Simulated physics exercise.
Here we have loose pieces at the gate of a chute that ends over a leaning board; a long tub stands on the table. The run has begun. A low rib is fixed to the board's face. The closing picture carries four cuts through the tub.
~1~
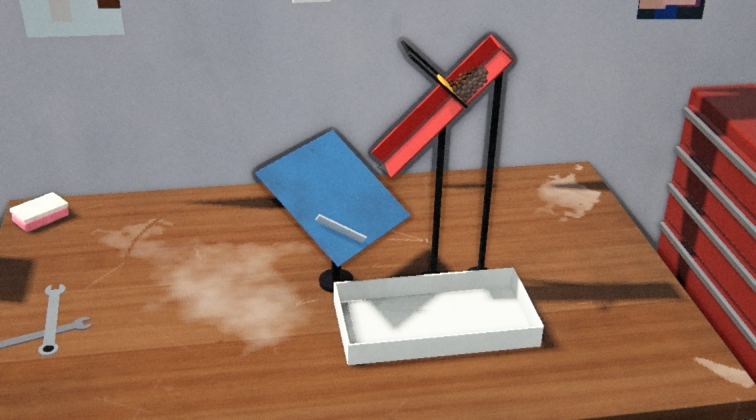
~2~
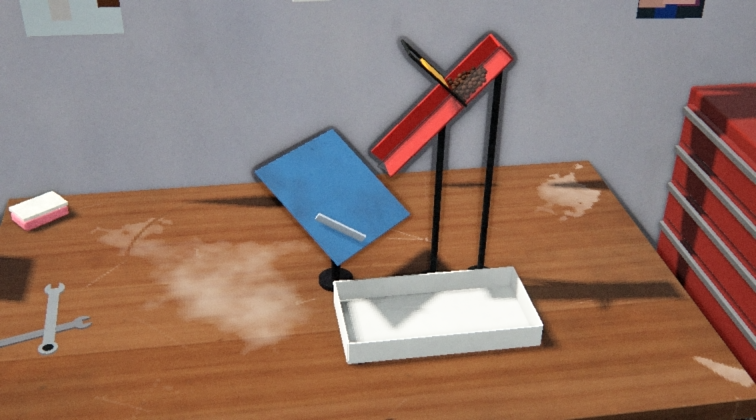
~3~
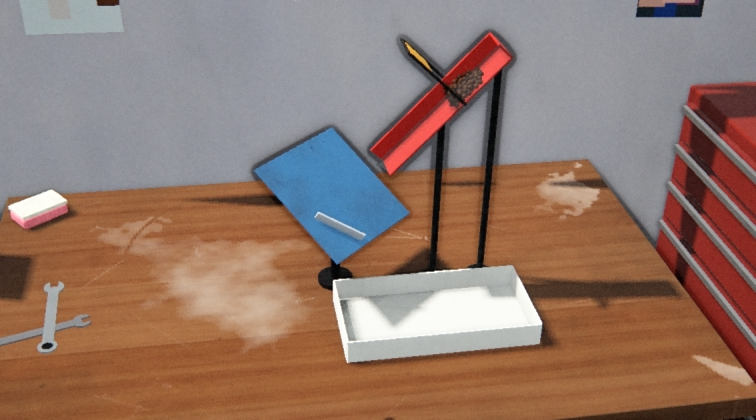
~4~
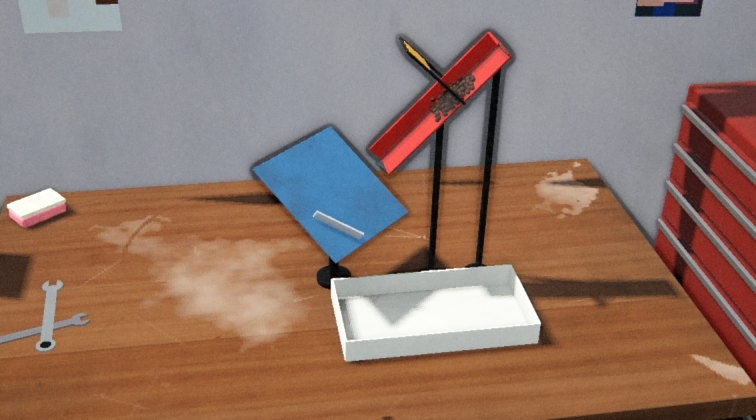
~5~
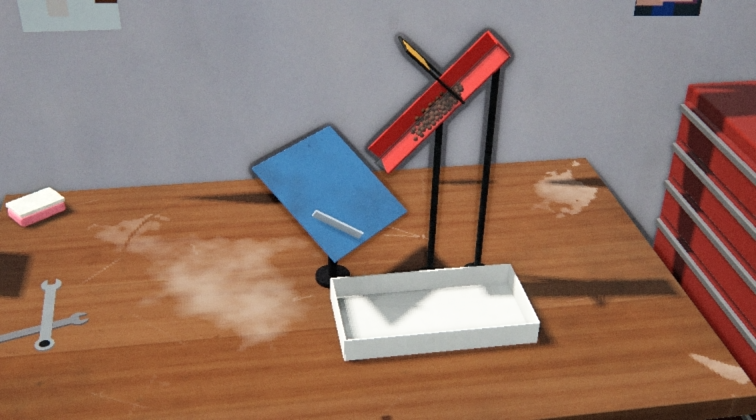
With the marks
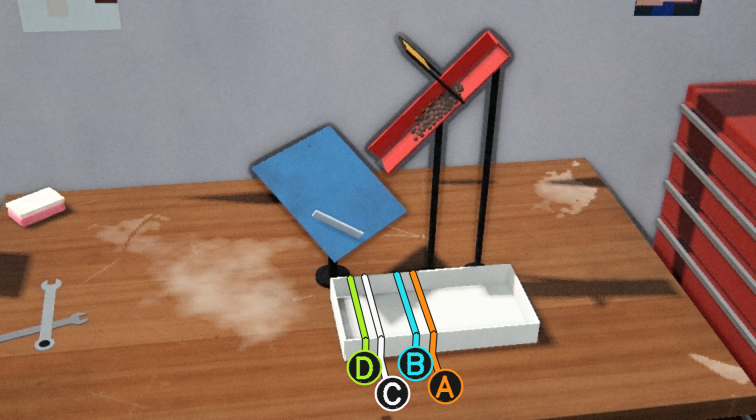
At the start, small brown pieces sit bunched behind a dark and yellow gate high on a sloping red chute, above a tilted blue board and an empty white tub. The gate shifts slightly, then the pieces slide down and left, spreading a little and nearing the middle of the chute.
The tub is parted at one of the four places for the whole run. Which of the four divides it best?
B beats the others.
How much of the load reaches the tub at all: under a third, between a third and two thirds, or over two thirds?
It is over two thirds.
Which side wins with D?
Right.
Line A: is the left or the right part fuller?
More lands on the left.
On the marked copy, line A crosses the front rim at (433, 332); line B crosses the front rim at (416, 334); line C crosses the front rim at (381, 337); line D crosses the front rim at (365, 339).
With A, of what is caught, all but a few on the left of the divider, a small share on the right.
With B, of what is caught, close to two thirds on the left of the divider, close to a third on the right.
With C, of what is caught, a small share on the left of the divider, all but a few on the right.
With D, of what is caught, only a few on the left of the divider, all but a few on the right.
